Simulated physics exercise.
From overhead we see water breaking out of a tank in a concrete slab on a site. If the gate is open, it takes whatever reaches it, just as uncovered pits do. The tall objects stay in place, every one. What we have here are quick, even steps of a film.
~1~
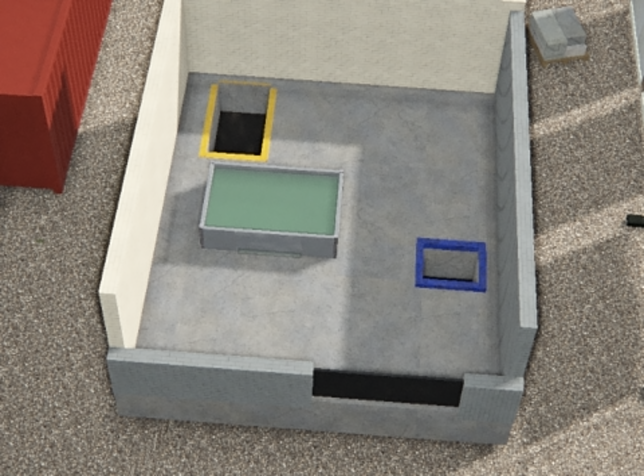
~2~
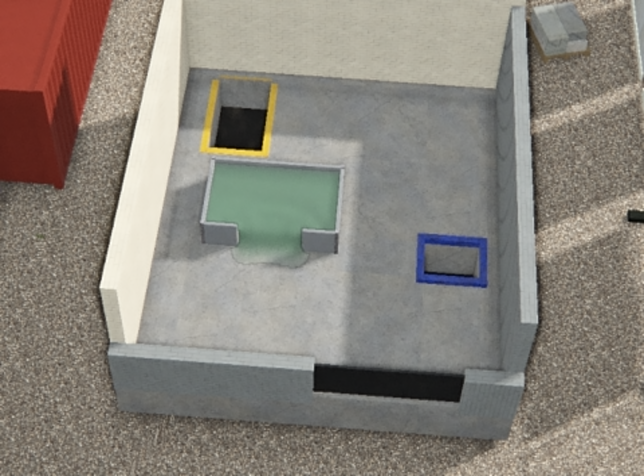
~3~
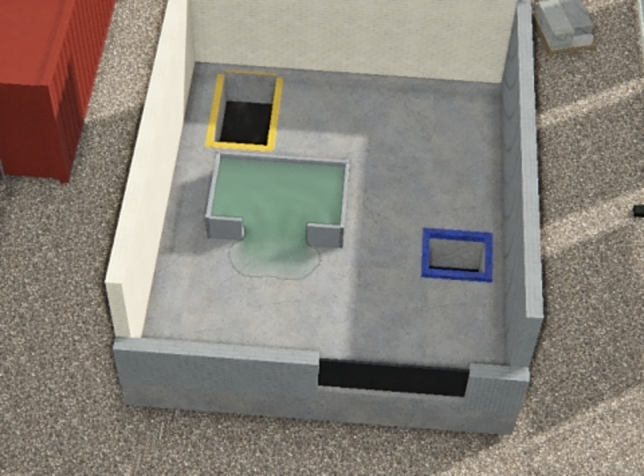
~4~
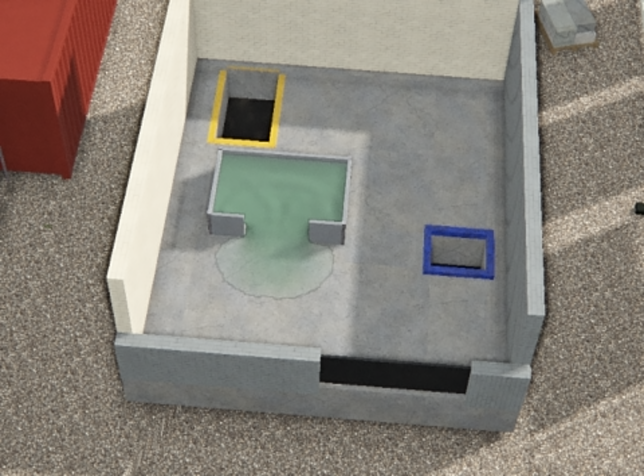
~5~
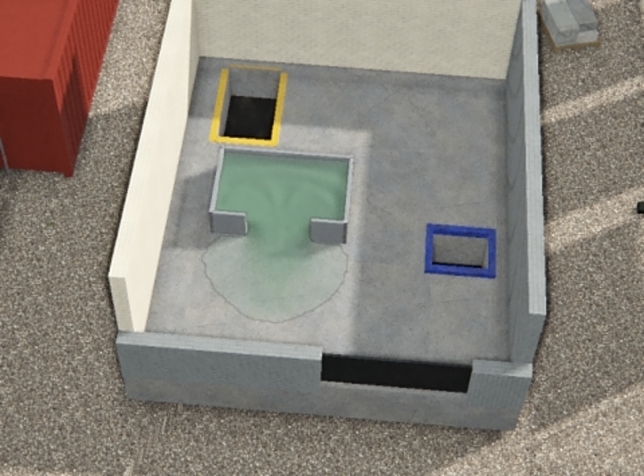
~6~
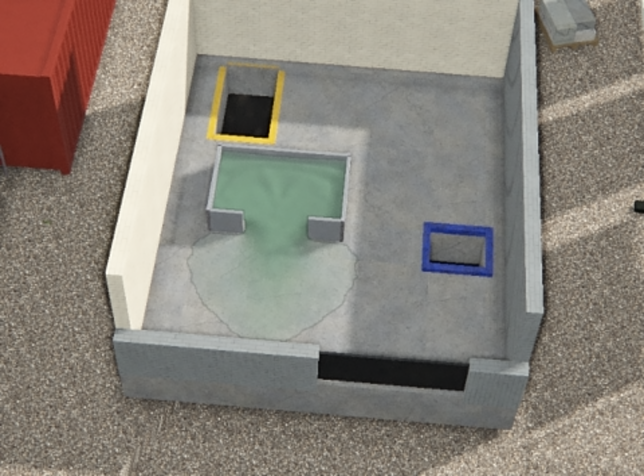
The video shows a walled concrete slab with yellow-framed and blue-framed openings and a tank of still greenish water; the tank's front wall opens in the middle, and water pours out, spreading forward in a widening, rounded sheet.
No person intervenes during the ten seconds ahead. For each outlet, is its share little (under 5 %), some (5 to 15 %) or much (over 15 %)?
Shares: The gate gets little; the yellow pit gets some; the blue pit gets little.
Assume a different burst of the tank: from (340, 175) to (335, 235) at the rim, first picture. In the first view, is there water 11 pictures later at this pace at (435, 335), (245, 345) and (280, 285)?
Taking them in order, I'd say swamped, not reached and not reached.
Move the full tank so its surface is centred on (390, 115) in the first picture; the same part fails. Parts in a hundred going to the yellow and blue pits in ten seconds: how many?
Shares - yellow: 2 in a hundred; blue: 4 in a hundred.
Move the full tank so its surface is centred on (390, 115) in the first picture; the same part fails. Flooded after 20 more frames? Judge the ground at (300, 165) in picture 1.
At that place it stays spared.
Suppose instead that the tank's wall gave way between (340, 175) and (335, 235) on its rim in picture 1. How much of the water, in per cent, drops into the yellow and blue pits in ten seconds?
Per cent: Yellow 15, blue 12.
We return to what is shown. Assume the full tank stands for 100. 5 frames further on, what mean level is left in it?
My reading: Near 66 %.
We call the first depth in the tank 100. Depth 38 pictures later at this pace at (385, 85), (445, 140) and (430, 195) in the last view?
The depths come to near 0, 0 and 0 per cent respectively.
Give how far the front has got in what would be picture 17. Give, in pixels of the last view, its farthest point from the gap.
My pick would be pixel (466, 383).
A moment on, water covers 20 % of the floor; the gate 0 %, the yellow pit 0 %, the blue pit 0 %.
Next, water covers 25 % of the floor; the gate 0 %, the yellow pit 0 %, the blue pit 0 %.
Then, water covers 35 % of the floor; the gate 0 %, the yellow pit 0 %, the blue pit 0 %.
Later, water covers 55 % of the floor; the gate 0 %, the yellow pit 1 %, the blue pit 0 %.
In the end, water covers 60 % of the floor; the gate 0 %, the yellow pit 9 %, the blue pit 0 %.
